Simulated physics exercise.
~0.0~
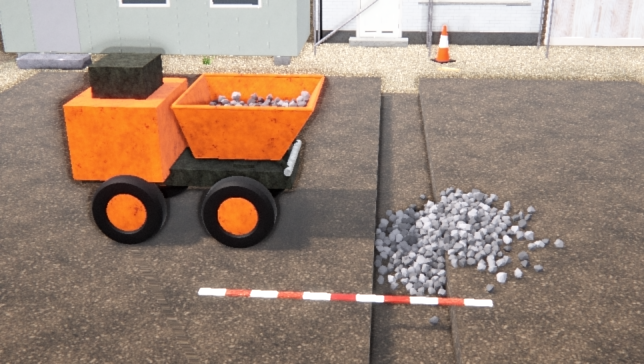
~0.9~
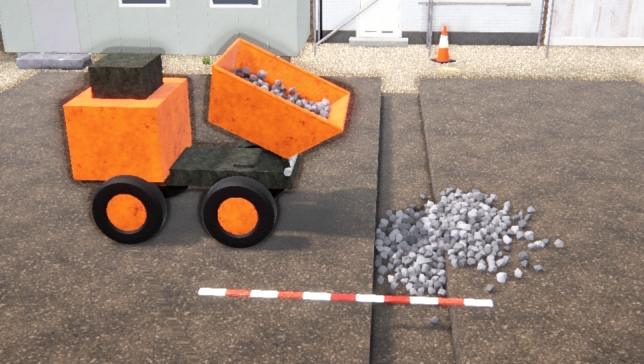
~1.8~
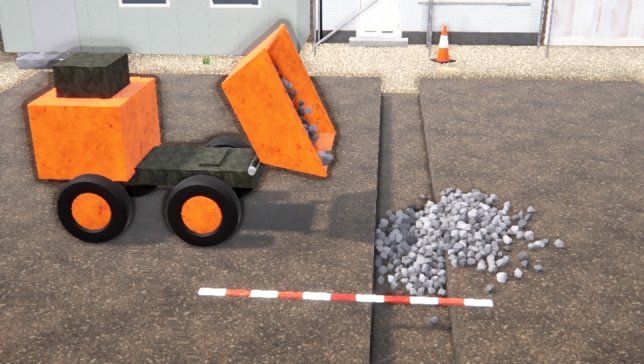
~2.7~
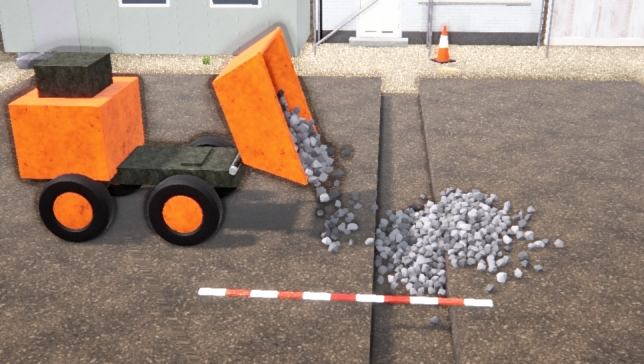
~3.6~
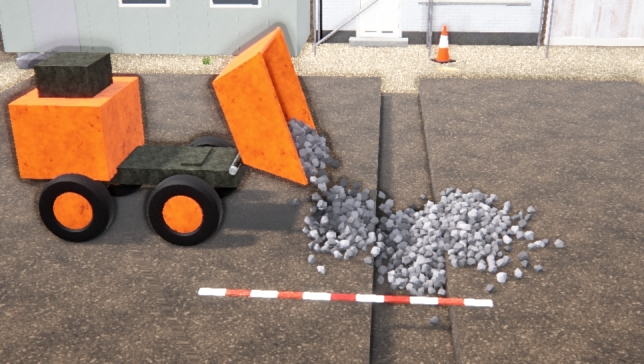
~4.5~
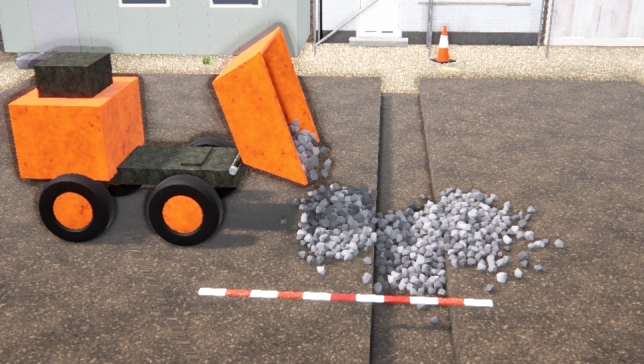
At first, an orange dumper with its open body full of grey stones stands left of a narrow trench, where an earlier heap lies across the trench and its far side. The body begins to tip towards the trench, its stones still inside. As it tilts more steeply, the machine draws back to the left, away from the heap. Once the body is steep, stones slide out and tumble to the ground, mostly short of the trench. They pile up beside the old heap, with only a few reaching the trench, and the body stays raised with some stones still in it.
